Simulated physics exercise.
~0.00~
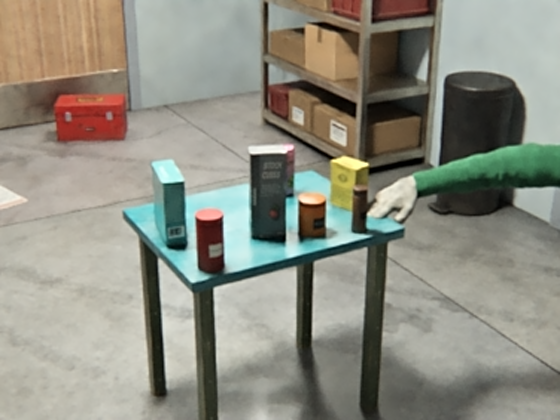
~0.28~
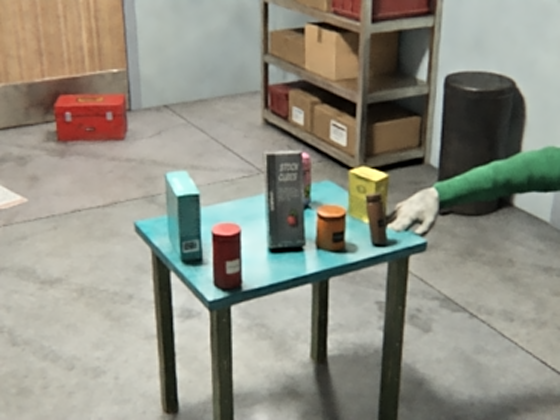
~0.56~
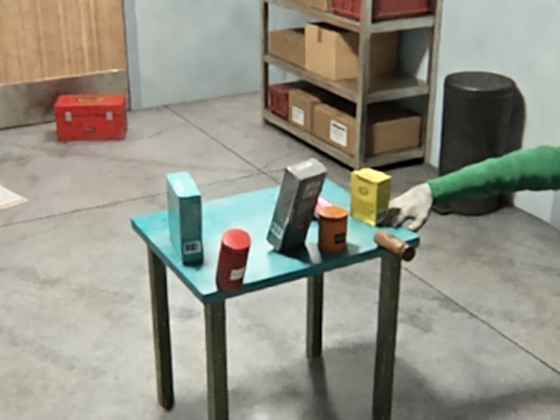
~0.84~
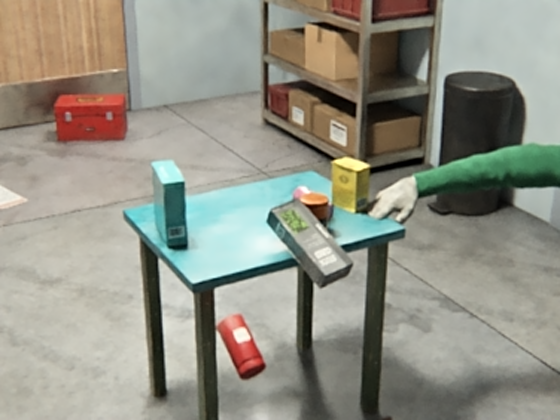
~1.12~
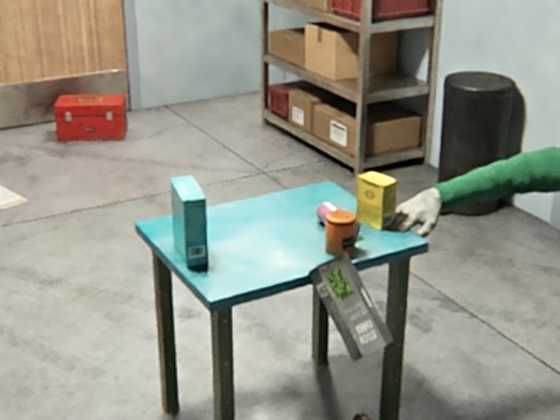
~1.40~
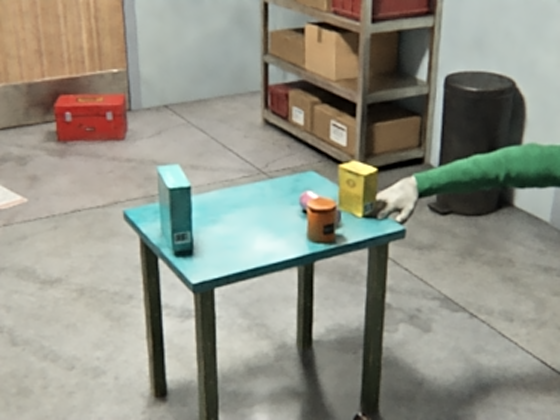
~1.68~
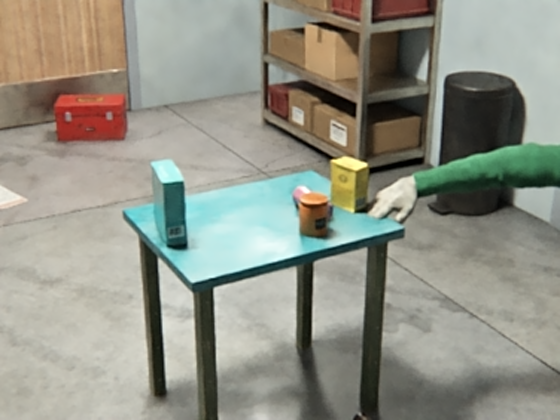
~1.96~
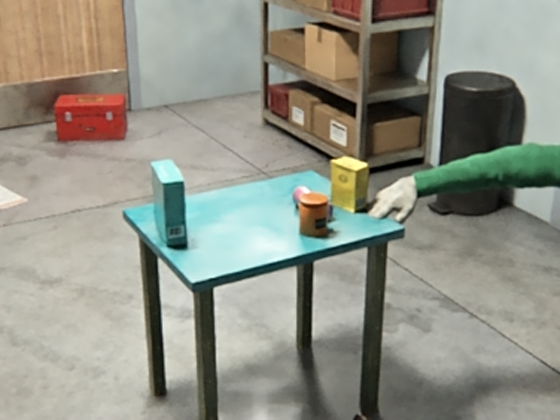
In a grey-floored workroom seen from slightly above, a turquoise-topped table stands before metal shelving, a black bin and a red toolbox. It holds a turquoise packet at left, a red jar, a tall grey carton, a pink can, an orange jar, and a yellow packet and brown shaker at right. A green-sleeved, gloved hand at the right corner jerks the table back and forth. The carton leans and the shaker topples off, then the red jar and carton fall too. Finally the table stops, with both packets and the orange jar upright and the pink can lying down.
